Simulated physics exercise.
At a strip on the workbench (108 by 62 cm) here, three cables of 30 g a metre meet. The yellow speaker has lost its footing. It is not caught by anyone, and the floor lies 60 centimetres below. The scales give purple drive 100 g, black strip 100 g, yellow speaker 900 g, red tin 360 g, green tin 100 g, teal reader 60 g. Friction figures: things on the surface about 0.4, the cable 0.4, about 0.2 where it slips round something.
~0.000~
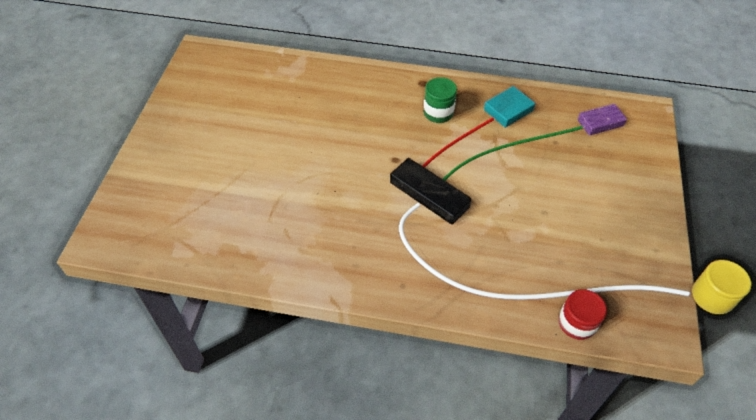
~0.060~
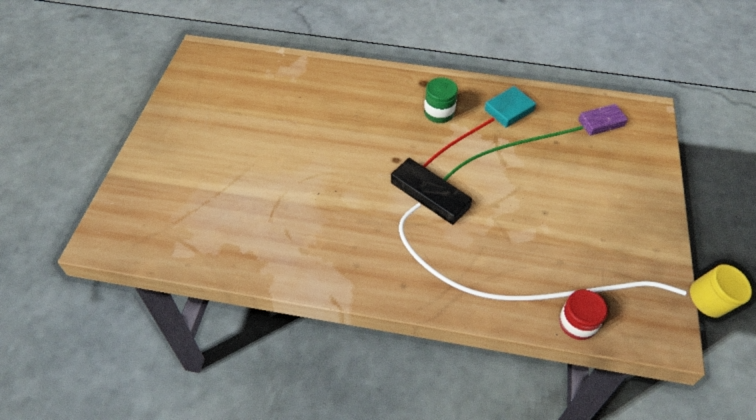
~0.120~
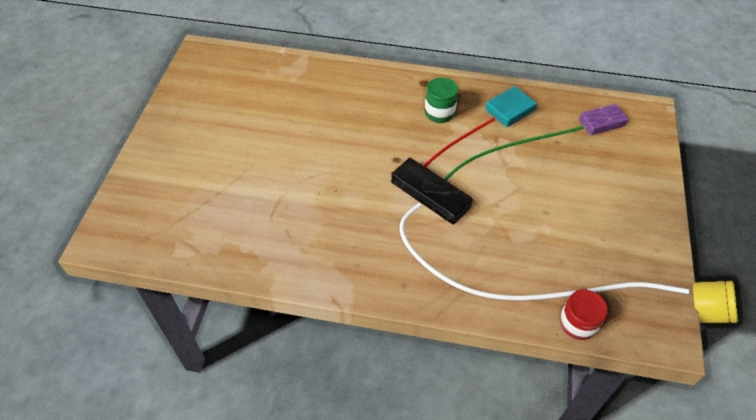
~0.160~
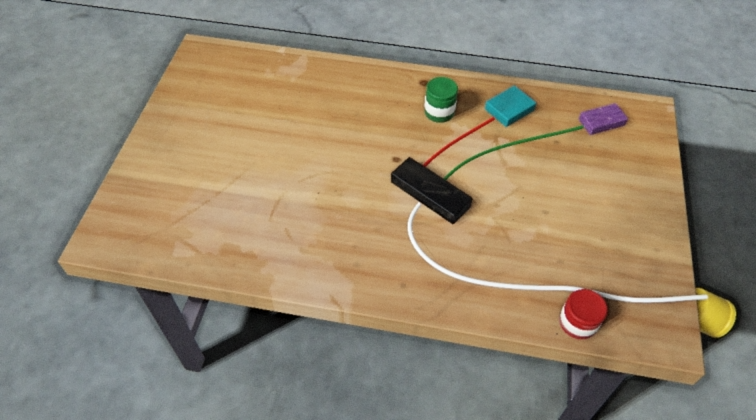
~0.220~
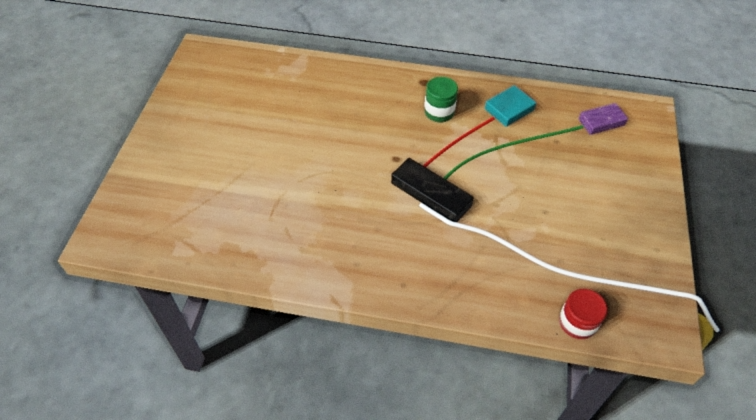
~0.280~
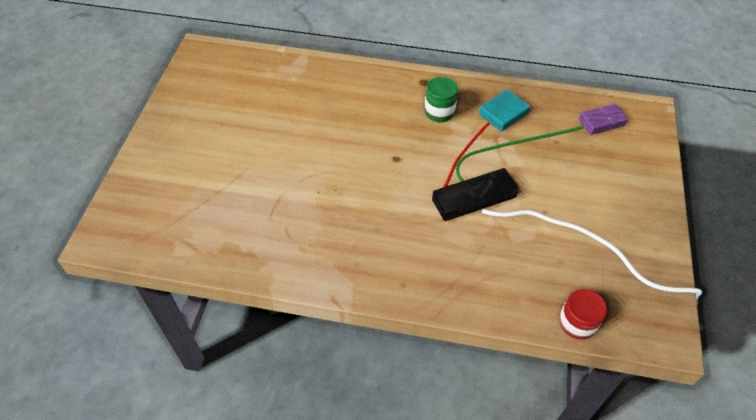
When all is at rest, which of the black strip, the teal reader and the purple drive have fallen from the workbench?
Log - black strip lost over the side; teal reader lost over the side; purple drive lost over the side.
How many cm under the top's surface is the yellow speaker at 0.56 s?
Measured: Near 55 cm.
At 0.6 s, the strip has left the top; black strip over the edge, teal reader 35 cm off its start, yellow speaker over the edge.
At 0.8 s, the strip has left the top; teal reader over the edge, black strip over the edge, purple drive 16 cm off its start.
At 1.1 s, the strip has left the top; teal reader over the edge, black strip over the edge, purple drive over the edge.
At 1.4 s, the strip has left the top; teal reader over the edge, black strip over the edge, purple drive over the edge.
At 2.6 s, the strip has left the top; teal reader over the edge, black strip over the edge, purple drive over the edge, yellow speaker over the edge.
